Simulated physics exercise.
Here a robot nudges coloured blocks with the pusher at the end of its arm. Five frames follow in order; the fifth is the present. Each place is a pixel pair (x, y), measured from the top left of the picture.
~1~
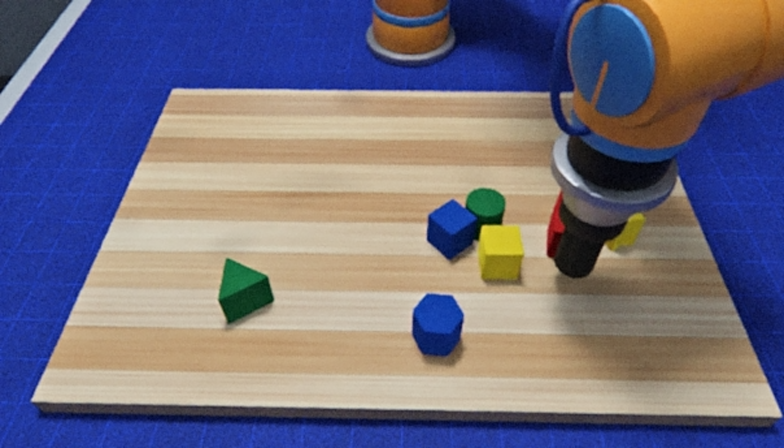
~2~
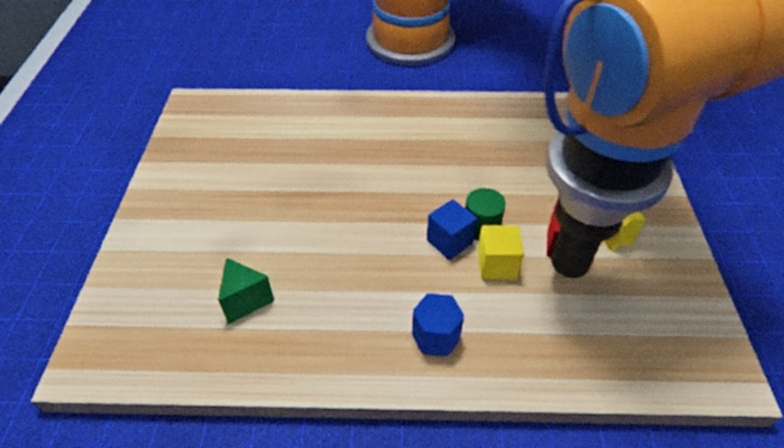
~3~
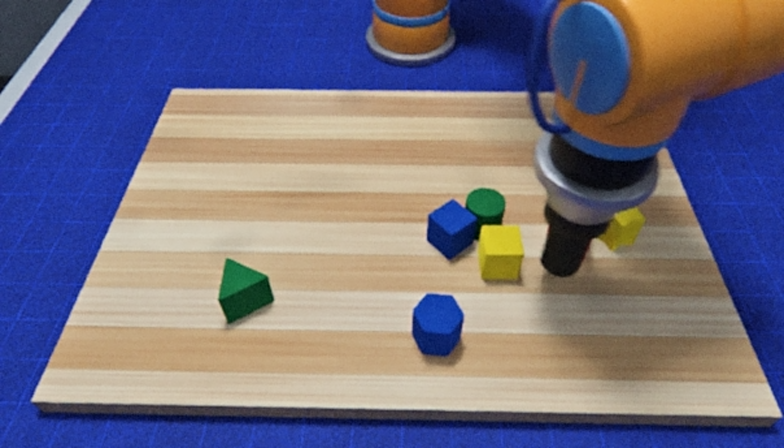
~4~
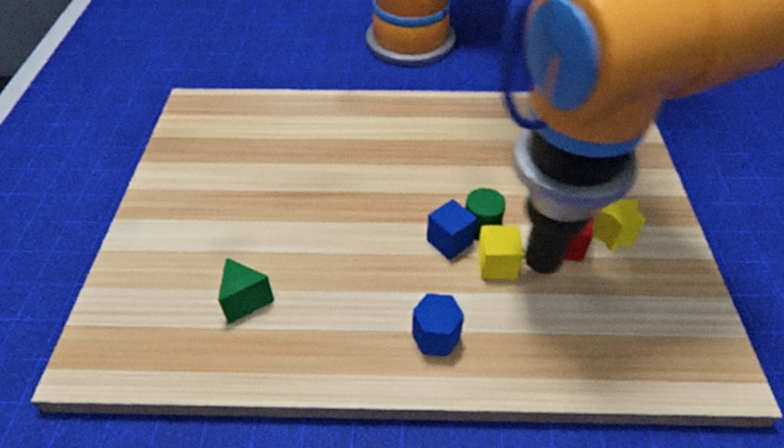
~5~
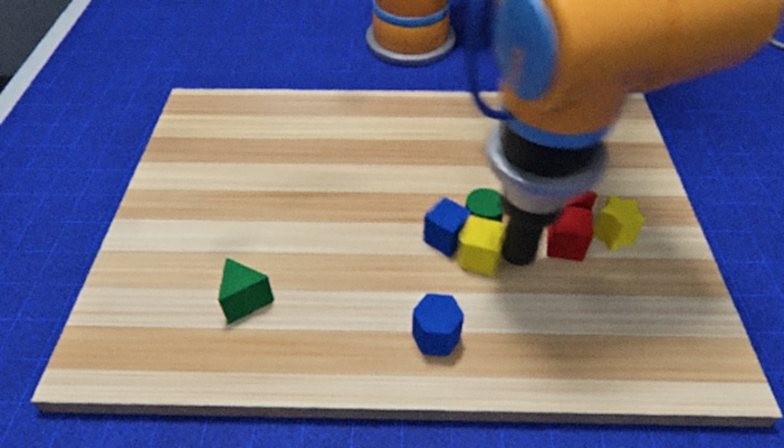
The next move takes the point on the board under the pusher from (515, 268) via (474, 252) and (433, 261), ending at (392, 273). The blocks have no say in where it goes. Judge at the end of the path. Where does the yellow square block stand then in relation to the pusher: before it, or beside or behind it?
Expect to find it next to or behind the pusher.
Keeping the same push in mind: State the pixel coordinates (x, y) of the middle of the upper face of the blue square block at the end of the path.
Near (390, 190).
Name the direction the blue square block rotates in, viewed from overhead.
From above, the blue square block will be seen to turn clockwise.
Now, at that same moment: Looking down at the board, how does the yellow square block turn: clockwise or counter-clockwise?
Clockwise.
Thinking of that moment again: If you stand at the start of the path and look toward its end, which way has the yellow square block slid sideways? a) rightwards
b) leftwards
That would be a.
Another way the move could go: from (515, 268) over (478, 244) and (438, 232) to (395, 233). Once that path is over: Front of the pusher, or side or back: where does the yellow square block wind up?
Still being pushed.
What follows on the original path. One third of the way, pusher (476, 237); blue square block (412, 199); yellow square block (442, 216); green disc (484, 198).
Two thirds of the way, pusher (434, 246); blue square block (392, 191), turned 20° clockwise; yellow square block (403, 216), turned 40° clockwise; green disc (484, 198).
At the end, pusher (392, 258); blue square block (390, 190), turned 30° clockwise; yellow square block (396, 216), turned 50° clockwise; green disc (484, 198); red square block not moved.
